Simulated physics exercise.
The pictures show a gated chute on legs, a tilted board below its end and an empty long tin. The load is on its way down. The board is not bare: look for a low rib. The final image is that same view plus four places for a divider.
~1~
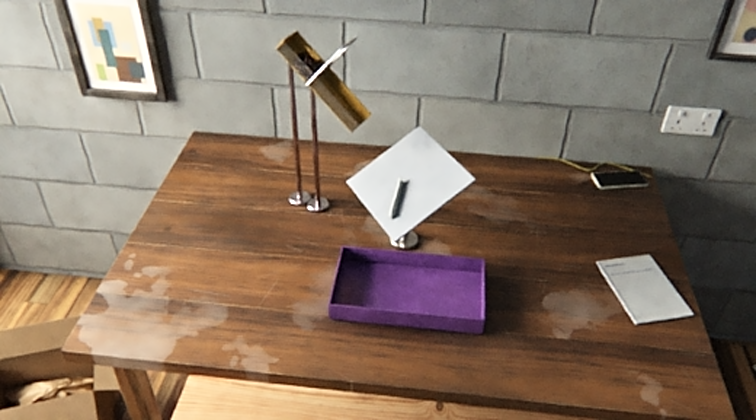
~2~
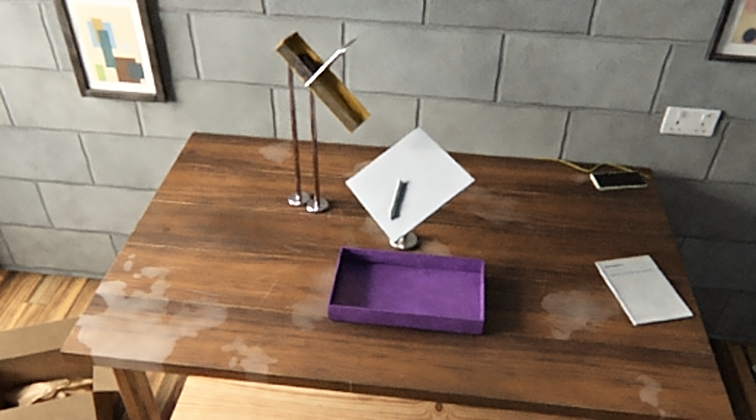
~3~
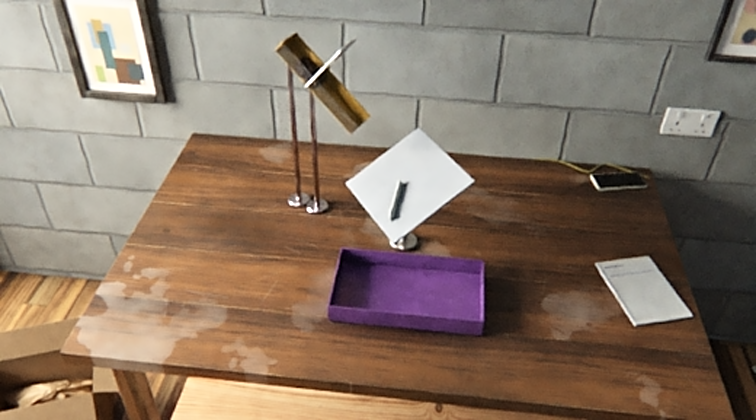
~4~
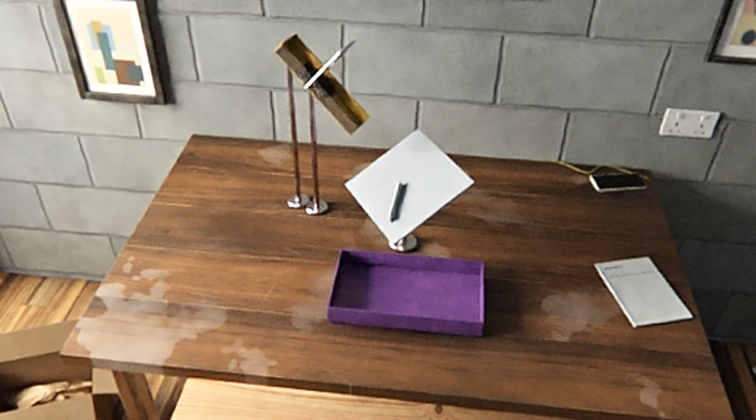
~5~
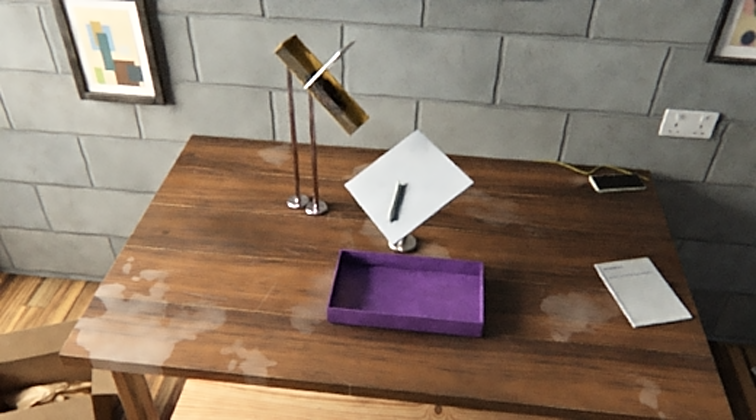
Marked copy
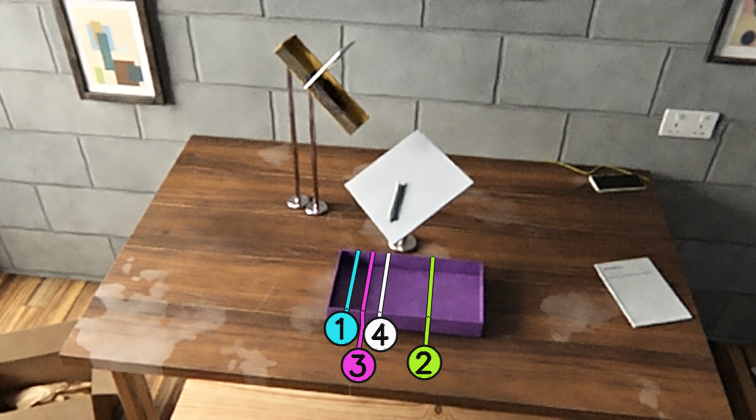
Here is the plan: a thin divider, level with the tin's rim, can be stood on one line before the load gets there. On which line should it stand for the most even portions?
The best line is 1.
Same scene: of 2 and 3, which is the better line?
Here it is line 3.
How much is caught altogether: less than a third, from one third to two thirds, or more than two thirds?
From one third to two thirds.
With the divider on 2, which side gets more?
Left.
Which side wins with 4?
More lands on the left.
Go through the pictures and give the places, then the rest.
In the first frame, load behind the gate near (311, 68), allspice berries; lip of the chute near (358, 127), sloping fairly steeply.
In the second frame, middle of the board near (407, 181), tilted fairly steeply; middle of its low edge near (368, 211); of its high edge near (445, 152).
In the third frame, front corners of the tin near (328, 306) and (484, 321), empty; front of the load near (324, 80).
In the fourth frame, middle of the load near (319, 83); its front near (332, 94), close to a third of the way to the lip; rib from (399, 180) to (388, 218).
In the fifth frame, middle of the load near (327, 95); its front near (341, 114), close to two thirds of the way to the lip.
On the marked copy, line 1 crosses the front rim at (346, 310); line 2 crosses the front rim at (428, 317); line 3 crosses the front rim at (362, 311); line 4 crosses the front rim at (379, 313).
With 1, of what is caught, close to a third on the left of the divider, close to two thirds on the right.
With 2, of what is caught, the whole lot on the left of the divider, none at all on the right.
With 3, of what is caught, the bulk on the left of the divider, a small share on the right.
With 4, of what is caught, all but a few on the left of the divider, a small share on the right.
